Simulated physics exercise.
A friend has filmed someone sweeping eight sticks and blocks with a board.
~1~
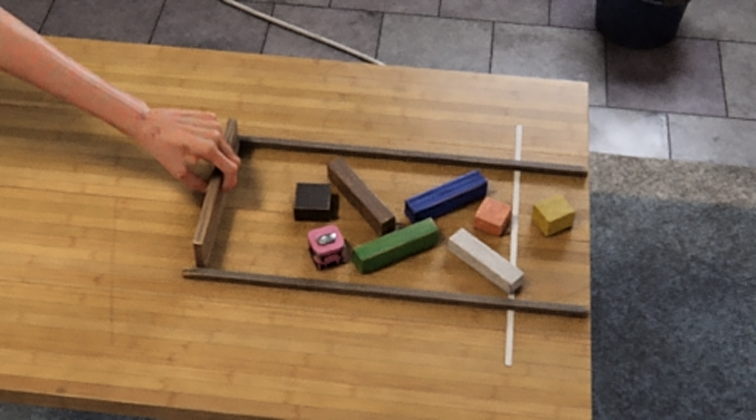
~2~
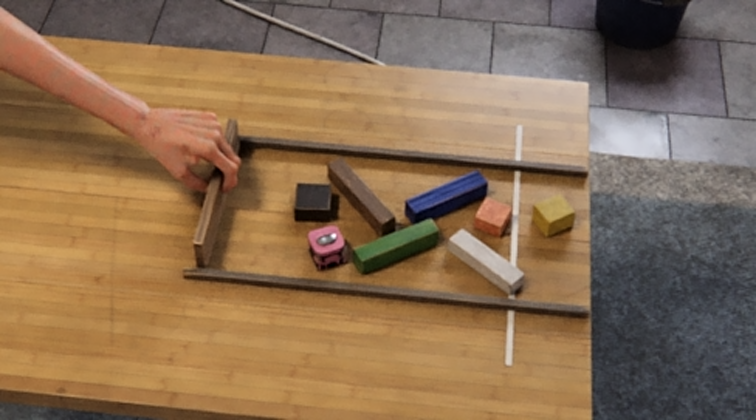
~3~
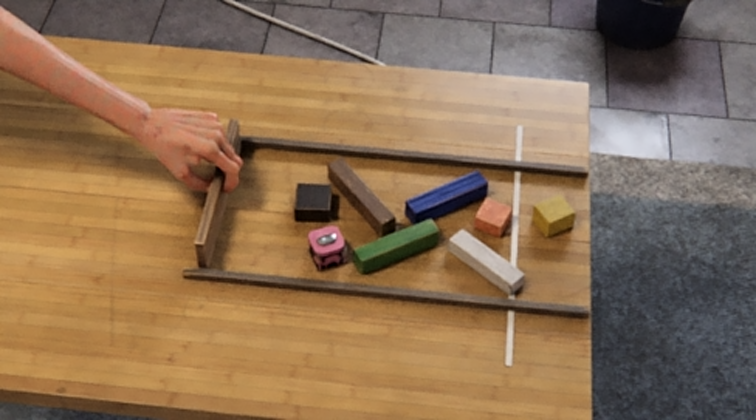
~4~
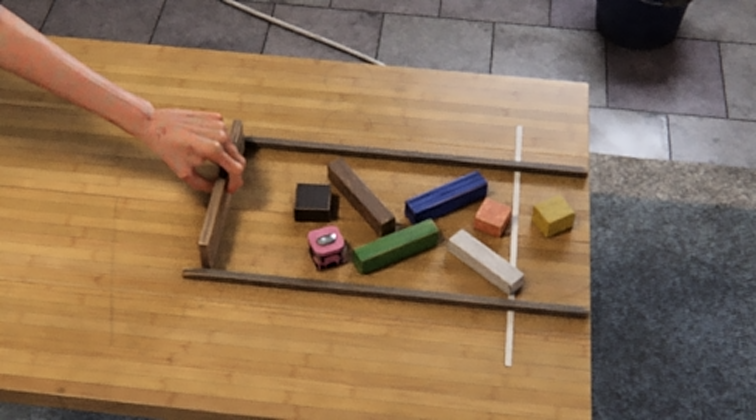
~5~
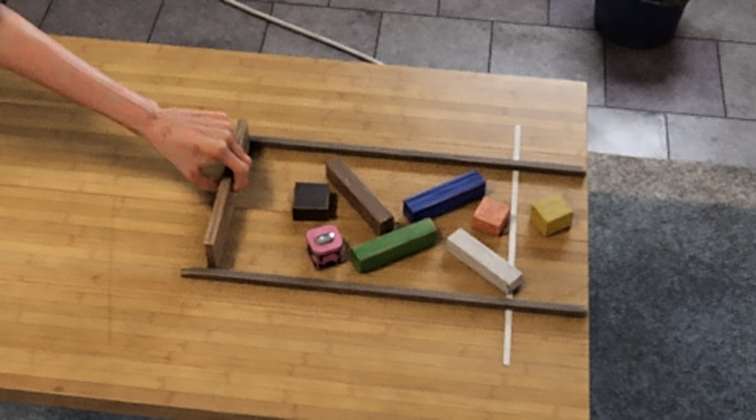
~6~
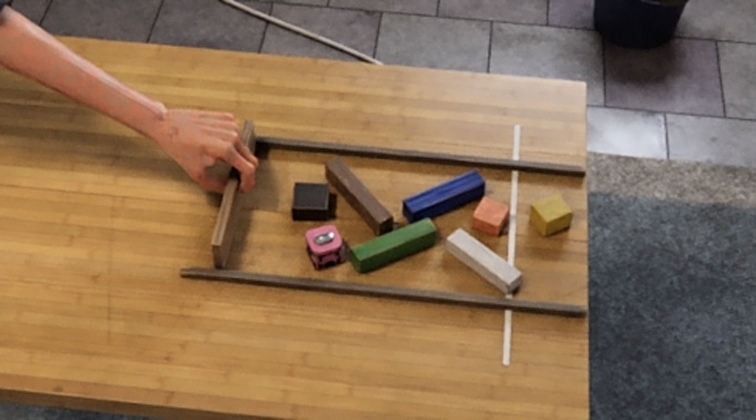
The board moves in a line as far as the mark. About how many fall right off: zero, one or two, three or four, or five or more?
Outcome: The number that fall off is three or four.
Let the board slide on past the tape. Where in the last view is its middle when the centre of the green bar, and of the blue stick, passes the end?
About (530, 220), and (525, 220) for the other.
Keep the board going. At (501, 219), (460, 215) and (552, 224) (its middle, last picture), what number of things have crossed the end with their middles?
Past the end: 3, 0 and 6.
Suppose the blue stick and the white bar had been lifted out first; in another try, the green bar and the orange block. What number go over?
1 in the first case, 1 in the second.
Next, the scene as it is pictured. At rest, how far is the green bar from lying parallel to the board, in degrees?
Near 20 degrees.
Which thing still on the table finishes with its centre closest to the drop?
That is the blue stick.
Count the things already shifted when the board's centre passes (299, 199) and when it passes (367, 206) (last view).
At the one place 1, at the other 5.
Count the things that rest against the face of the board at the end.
The number is 2.
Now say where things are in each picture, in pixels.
The first picture shows yellow block (553, 215); orange block (493, 217); white bar (486, 261); board (217, 192); tape (514, 235).
The second picture shows orange block (493, 218); pink case (327, 248).
The third picture shows white bar (486, 262); black block (313, 202).
The fourth picture shows yellow block (553, 216); board (223, 193).
The fifth picture shows orange block (491, 217); green bar (394, 246).
The sixth picture shows yellow block (551, 215); orange block (490, 217); white bar (483, 261); board (235, 193); tape (512, 234).
Soon after, none off yet; yellow block at rest near (551, 215); orange block at rest near (490, 217); white bar at rest near (483, 261).
Then, none off yet; yellow block at rest near (551, 215); orange block moved about its own width near (515, 224); white bar moved a little near (524, 271).
At rest, the number that fall off is three or four; fallen, white bar, orange block and yellow block.
